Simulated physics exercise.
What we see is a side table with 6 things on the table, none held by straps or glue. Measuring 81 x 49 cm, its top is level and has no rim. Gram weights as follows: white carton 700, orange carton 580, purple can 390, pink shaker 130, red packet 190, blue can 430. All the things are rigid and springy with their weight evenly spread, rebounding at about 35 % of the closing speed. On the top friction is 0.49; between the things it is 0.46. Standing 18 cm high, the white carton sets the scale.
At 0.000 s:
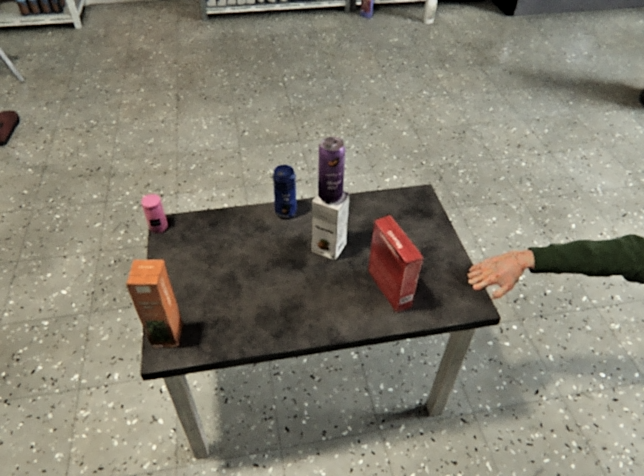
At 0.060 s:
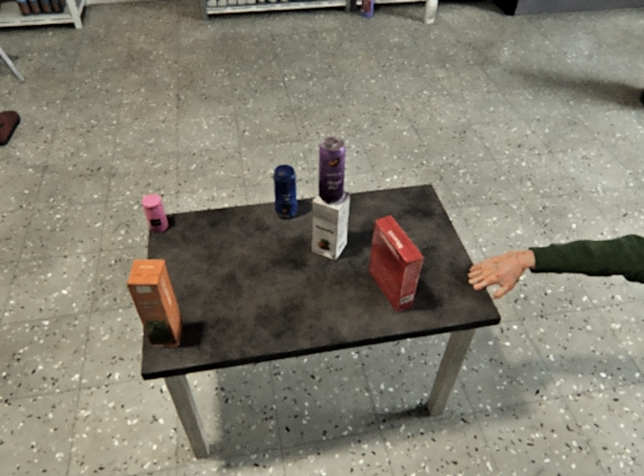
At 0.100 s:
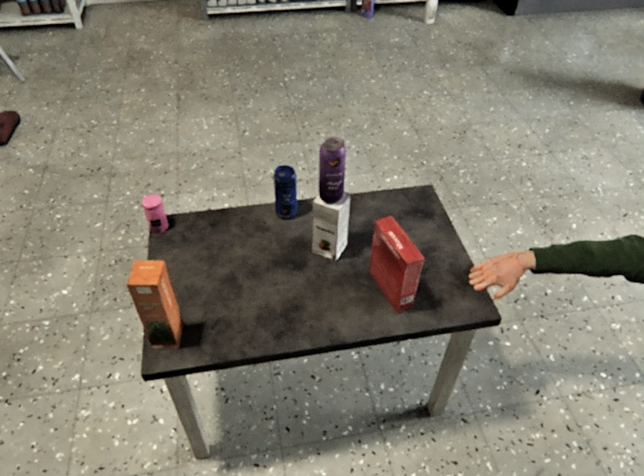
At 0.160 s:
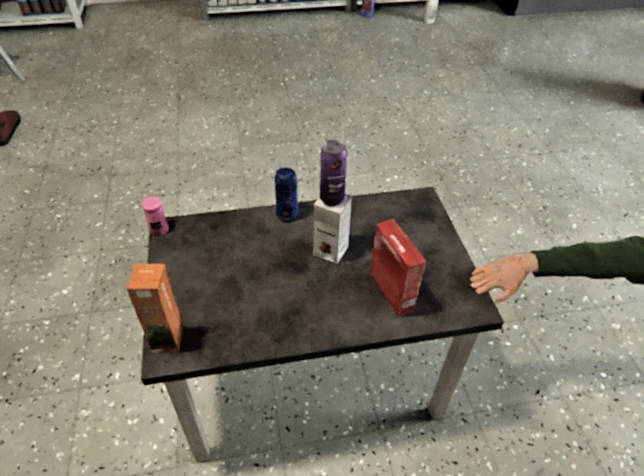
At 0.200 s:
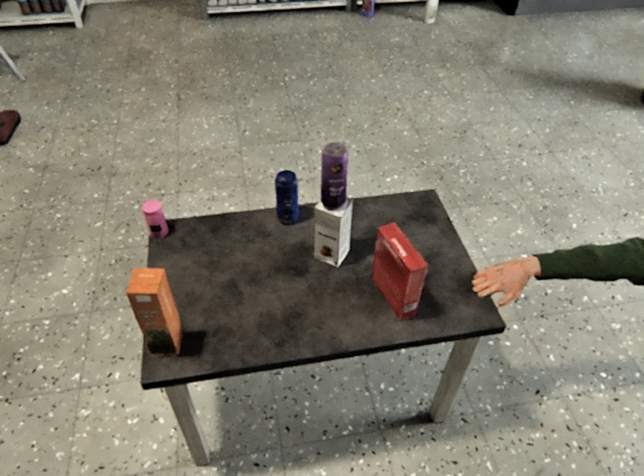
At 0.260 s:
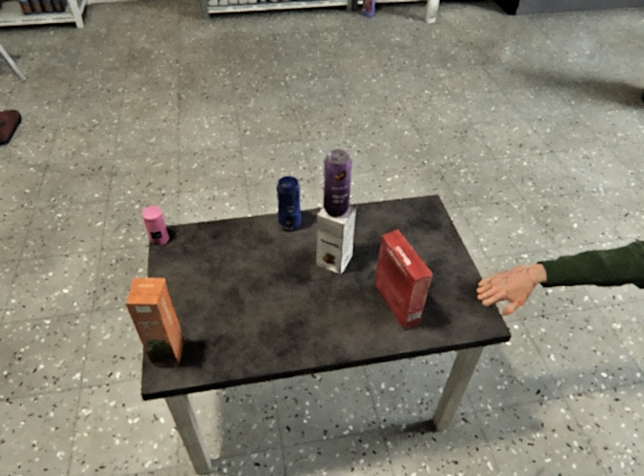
On a dark side table in a room with a speckled floor, a purple can sat atop a white carton among other items, while a hand at the right edge slowly shifted with the table slightly nearer.
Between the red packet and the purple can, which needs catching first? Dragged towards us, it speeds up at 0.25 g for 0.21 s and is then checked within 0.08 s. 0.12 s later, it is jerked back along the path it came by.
Of the two named, the latter.
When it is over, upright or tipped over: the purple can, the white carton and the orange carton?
Final state - purple can: Goes over; white carton: Goes over; orange carton: Goes over.
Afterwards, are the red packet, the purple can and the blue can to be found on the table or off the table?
Once it all settles, the red packet stays on its surface, the purple can leaves its surface and the blue can leaves its surface.
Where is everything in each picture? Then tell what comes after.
The first frame shows red packet (393, 265); purple can (331, 172).
The second frame shows pink shaker (155, 214); blue can (285, 193).
The third frame shows white carton (331, 224); orange carton (157, 307).
The fourth frame shows table along by 1 cm; pink shaker (155, 217); blue can (286, 195).
The fifth frame shows table along by 2 cm; white carton (333, 230); orange carton (157, 315).
The sixth frame shows table along by 5 cm; red packet (401, 280); purple can (337, 184).
After 0.86 s, orange carton now off the table; purple can 55° off upright near (296, 264); white carton 54° off upright.
After 1.26 s, purple can and blue can now off the table; white carton on its side.
In the end (1.6 s), off the table, orange carton, purple can and blue can; toppled on the table, white carton; the other 2 under 5 cm from the start. At the end, from the last picture's camera, red packet near (395, 264). Red packet was never lost; purple can went at 0.74 s.
